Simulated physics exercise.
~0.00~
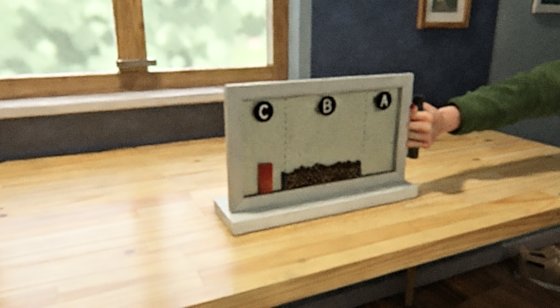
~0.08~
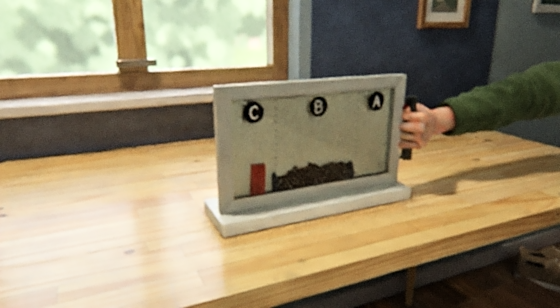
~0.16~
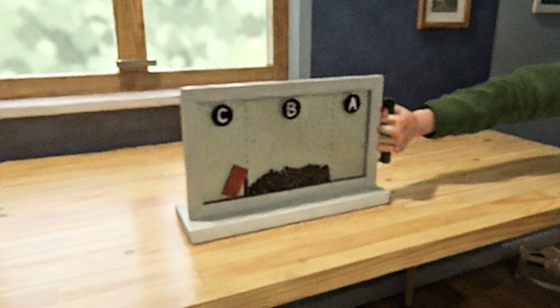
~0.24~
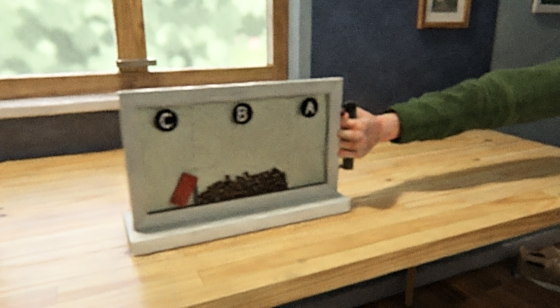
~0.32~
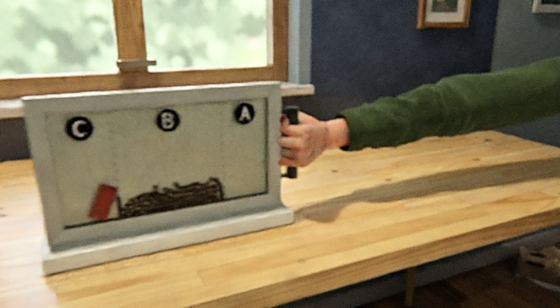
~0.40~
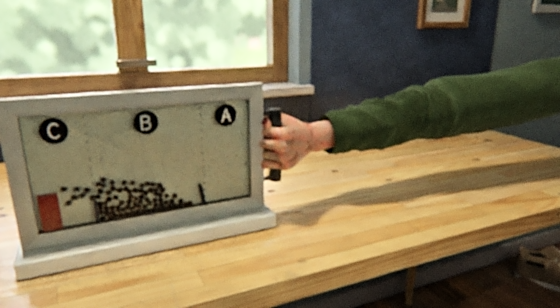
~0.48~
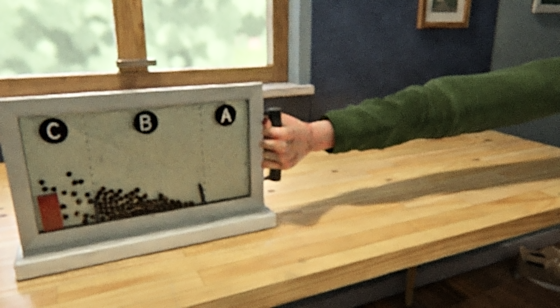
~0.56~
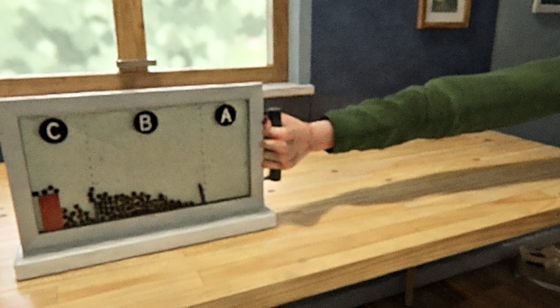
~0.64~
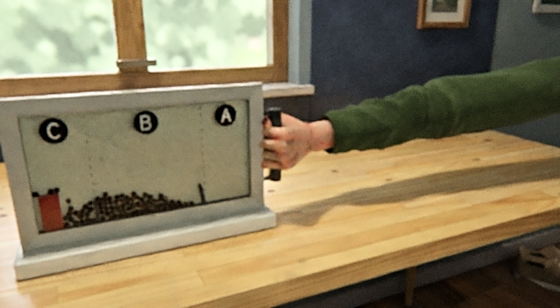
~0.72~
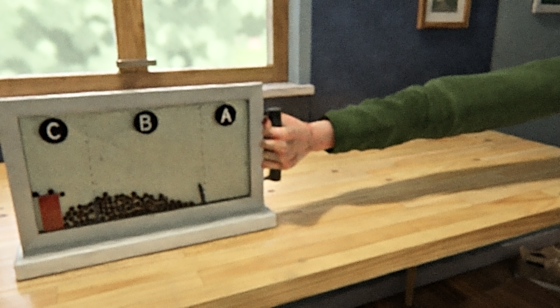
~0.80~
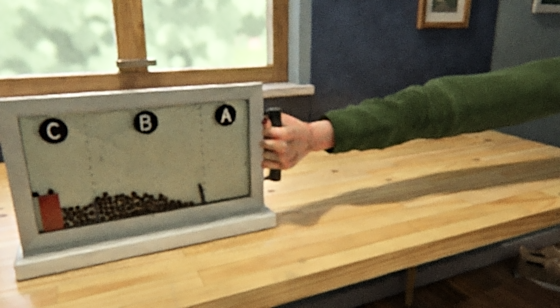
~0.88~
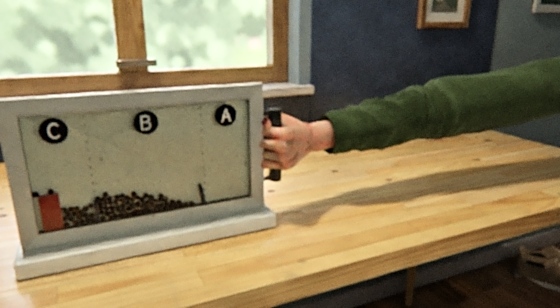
At first, a hand in a green sleeve holds the right side of a thin upright case on a wooden table, with dark beads heaped under letter B and a red block standing to their left. The hand slides the case left, slowly and then faster, and the block leans to the right beside the pile. As the case reaches the table's left part and stops, the block is upright against the left wall and beads fly leftward. They scatter over the block, then drop and settle. Finally, everything rests, with beads spread low from the block across the middle.
